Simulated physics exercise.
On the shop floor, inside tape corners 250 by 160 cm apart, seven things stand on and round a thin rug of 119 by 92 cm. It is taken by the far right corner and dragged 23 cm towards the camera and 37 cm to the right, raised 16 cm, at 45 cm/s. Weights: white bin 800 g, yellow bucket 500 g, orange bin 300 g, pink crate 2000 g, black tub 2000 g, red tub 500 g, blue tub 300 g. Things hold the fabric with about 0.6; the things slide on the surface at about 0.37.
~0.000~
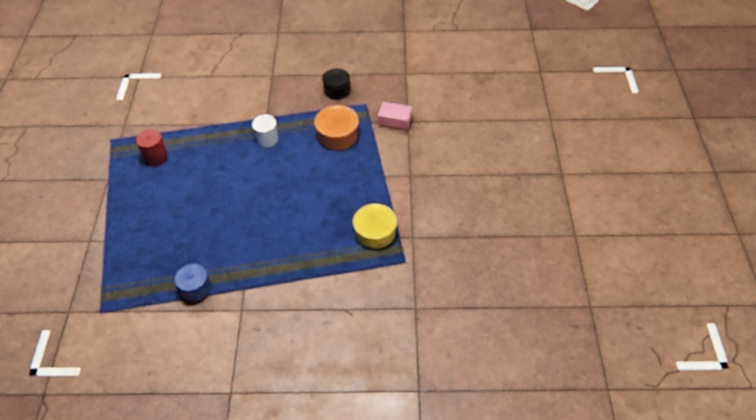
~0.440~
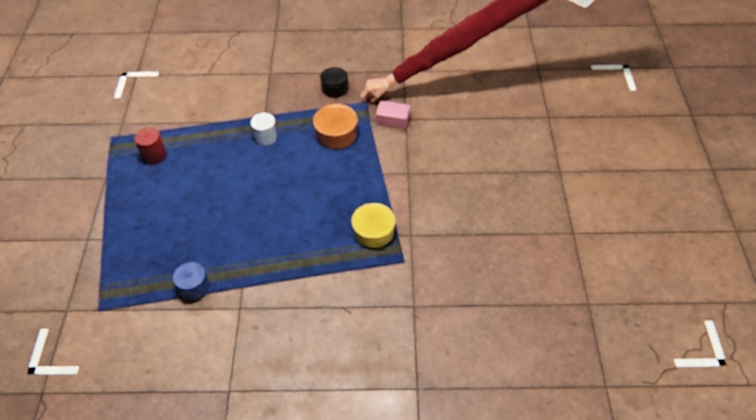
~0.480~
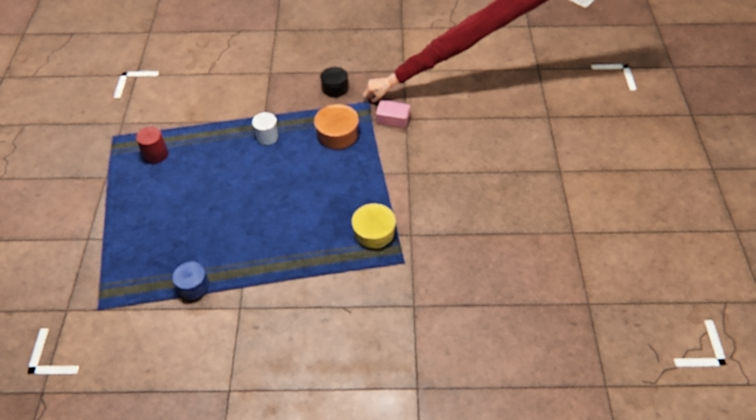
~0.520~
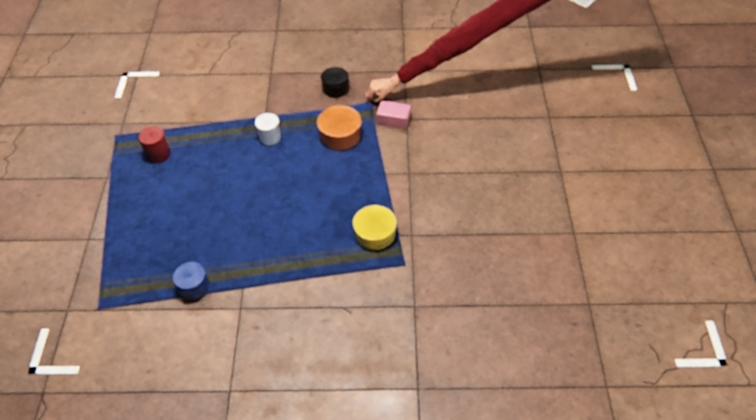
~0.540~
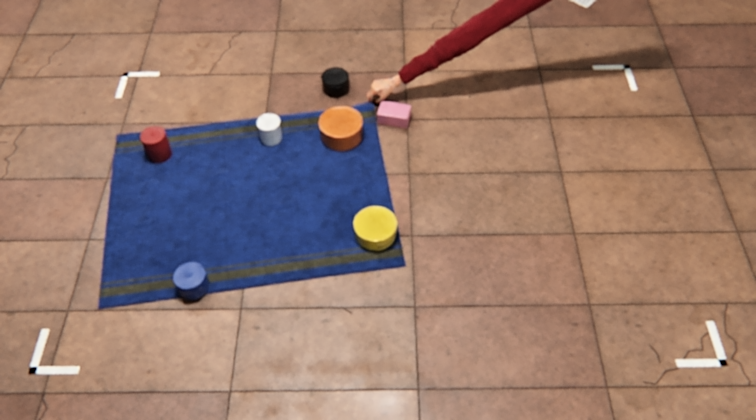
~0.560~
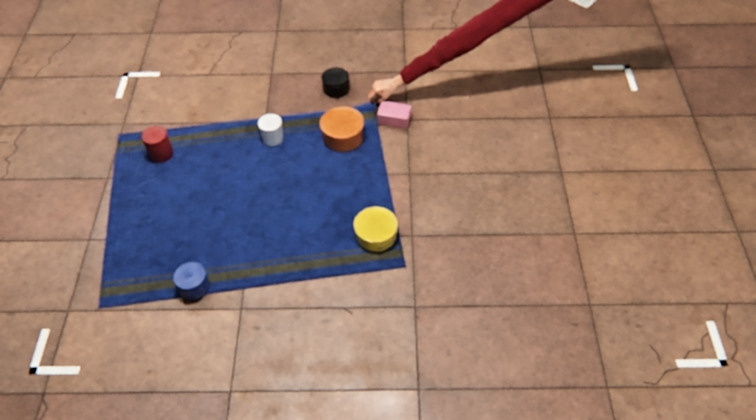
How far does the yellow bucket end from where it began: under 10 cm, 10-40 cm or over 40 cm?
The yellow bucket slides into the middle band.
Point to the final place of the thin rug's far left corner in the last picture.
At about (213, 95).
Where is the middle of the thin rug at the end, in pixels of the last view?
Around (304, 187).
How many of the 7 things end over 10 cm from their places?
That makes 6.
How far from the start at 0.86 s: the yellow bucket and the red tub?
Yellow bucket 8 cm, red tub 10 cm.
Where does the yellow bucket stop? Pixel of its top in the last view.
At about (405, 250).
By 0.9 s, middle of the thin rug at (263, 195); yellow bucket 8 cm off its start, orange bin 13 cm off its start, red tub 12 cm off its start.
By 1.1 s, middle of the thin rug at (280, 190); yellow bucket 12 cm off its start, red tub 25 cm off its start, white bin 23 cm off its start.
By 1.4 s, middle of the thin rug at (298, 187); yellow bucket 18 cm off its start at (402, 248), red tub 38 cm off its start at (230, 106), white bin 35 cm off its start at (343, 122).
By 1.7 s, middle of the thin rug at (303, 187); yellow bucket 19 cm off its start, red tub 41 cm off its start, white bin on its side, 38 cm off its start.
By 2.3 s, middle of the thin rug at (304, 187); yellow bucket 19 cm off its start at (405, 250), red tub 42 cm off its start at (238, 104), orange bin 37 cm off its start at (411, 140), white bin lifted 14 cm.
